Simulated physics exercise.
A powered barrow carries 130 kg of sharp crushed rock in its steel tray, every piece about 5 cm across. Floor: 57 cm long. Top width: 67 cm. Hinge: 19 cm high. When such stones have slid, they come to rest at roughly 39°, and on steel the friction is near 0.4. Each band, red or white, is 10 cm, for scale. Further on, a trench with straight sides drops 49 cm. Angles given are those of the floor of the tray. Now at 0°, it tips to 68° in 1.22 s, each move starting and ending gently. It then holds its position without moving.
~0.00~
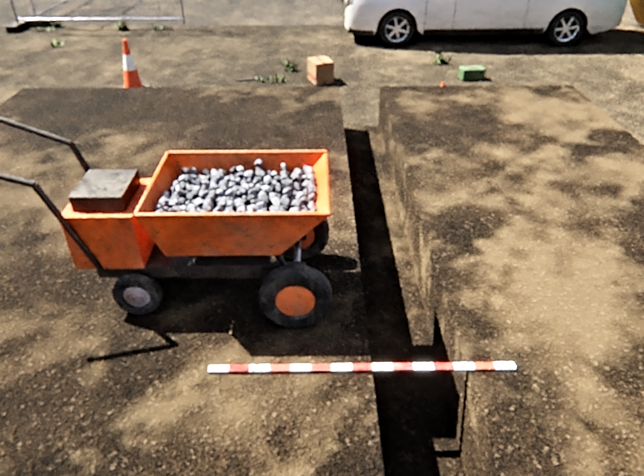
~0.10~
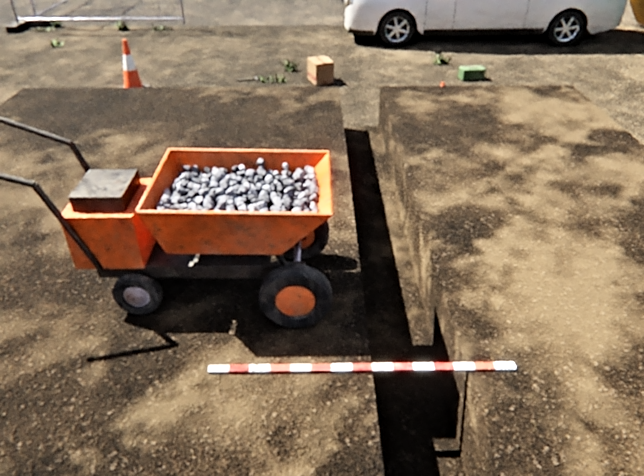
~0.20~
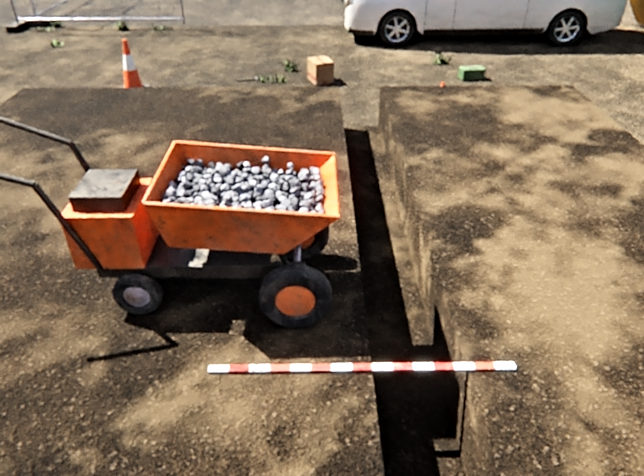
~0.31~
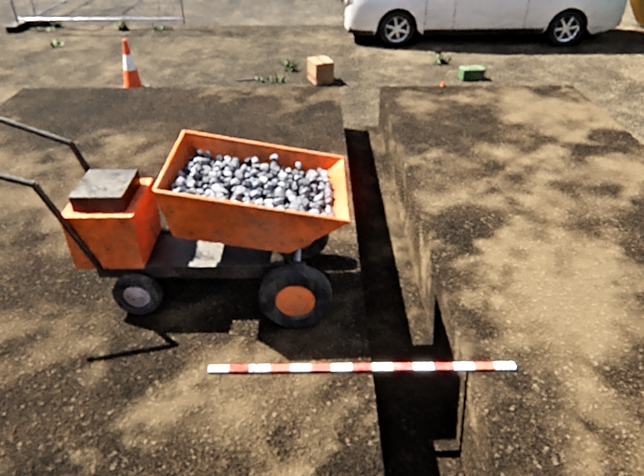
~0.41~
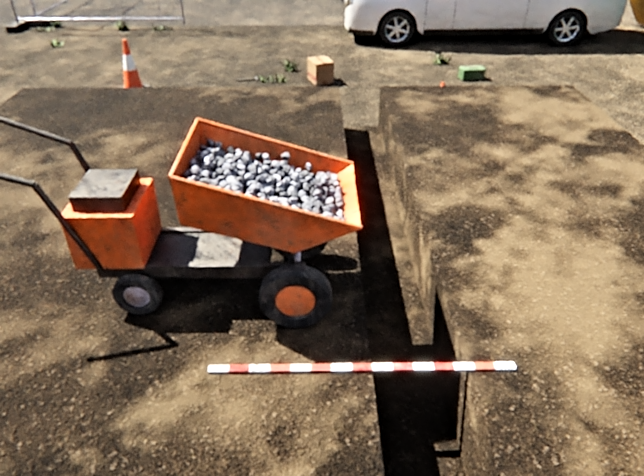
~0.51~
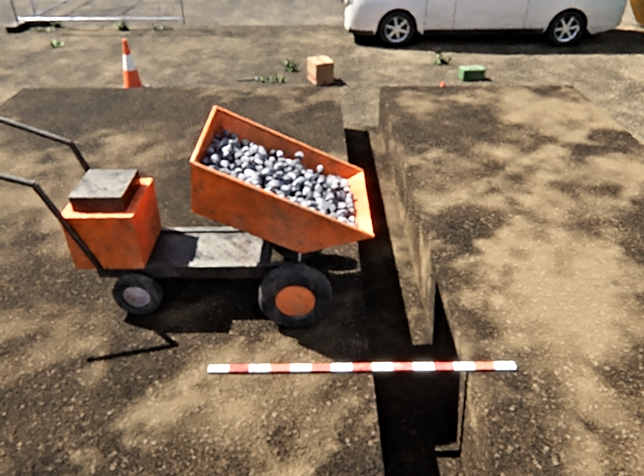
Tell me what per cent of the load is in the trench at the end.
Some 89 per cent.
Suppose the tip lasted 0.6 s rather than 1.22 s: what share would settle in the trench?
It would be near 65 percent.
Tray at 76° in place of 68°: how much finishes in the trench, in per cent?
Close to 90 per cent then.
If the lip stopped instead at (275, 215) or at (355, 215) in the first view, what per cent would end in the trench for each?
From the first place around 95 per cent, from the other around 65.
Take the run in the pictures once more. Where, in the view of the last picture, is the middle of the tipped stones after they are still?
The stones end up centred near (410, 339).
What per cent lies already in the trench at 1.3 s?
Around 25 per cent of it.
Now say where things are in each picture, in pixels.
In the first picture, the tray is at 0°, its lip at (329, 214); the top of the load is at (263, 183).
In the second picture, the tray is at 1°, its lip at (332, 215); the top of the load is at (228, 184); the stones move at 0.2 m/s on average.
In the third picture, the tray is at 5°, its lip at (339, 217); the top of the load is at (204, 177); the stones move at 0.4 m/s on average.
In the fourth picture, the tray is at 11°, its lip at (349, 221); the top of the load is at (203, 169); the stones move at 0.6 m/s on average.
The fifth picture shows lip at (361, 228), floor tilted 18°, highest stones at (210, 155); the stones move at 0.7 m/s on average.
The sixth picture shows lip at (373, 236), floor tilted 26°, highest stones at (223, 145); the stones move at 0.8 m/s on average.
After 0.9 s the floor is at 58°; 100 % in the tray; the foremost stones are at (388, 247).
After 1.3 s the floor is at 68°; 76 % in the tray, 23 % in the trench; the foremost stones are at (448, 287).
After 1.7 s the floor is at 68°; 38 % in the tray, 54 % in the trench, 8 % past the trench; the foremost stones are at (511, 290).
After 3.6 s the floor is at 68°; 4 % in the tray, 89 % in the trench, 8 % past the trench; the foremost stones are at (520, 281).
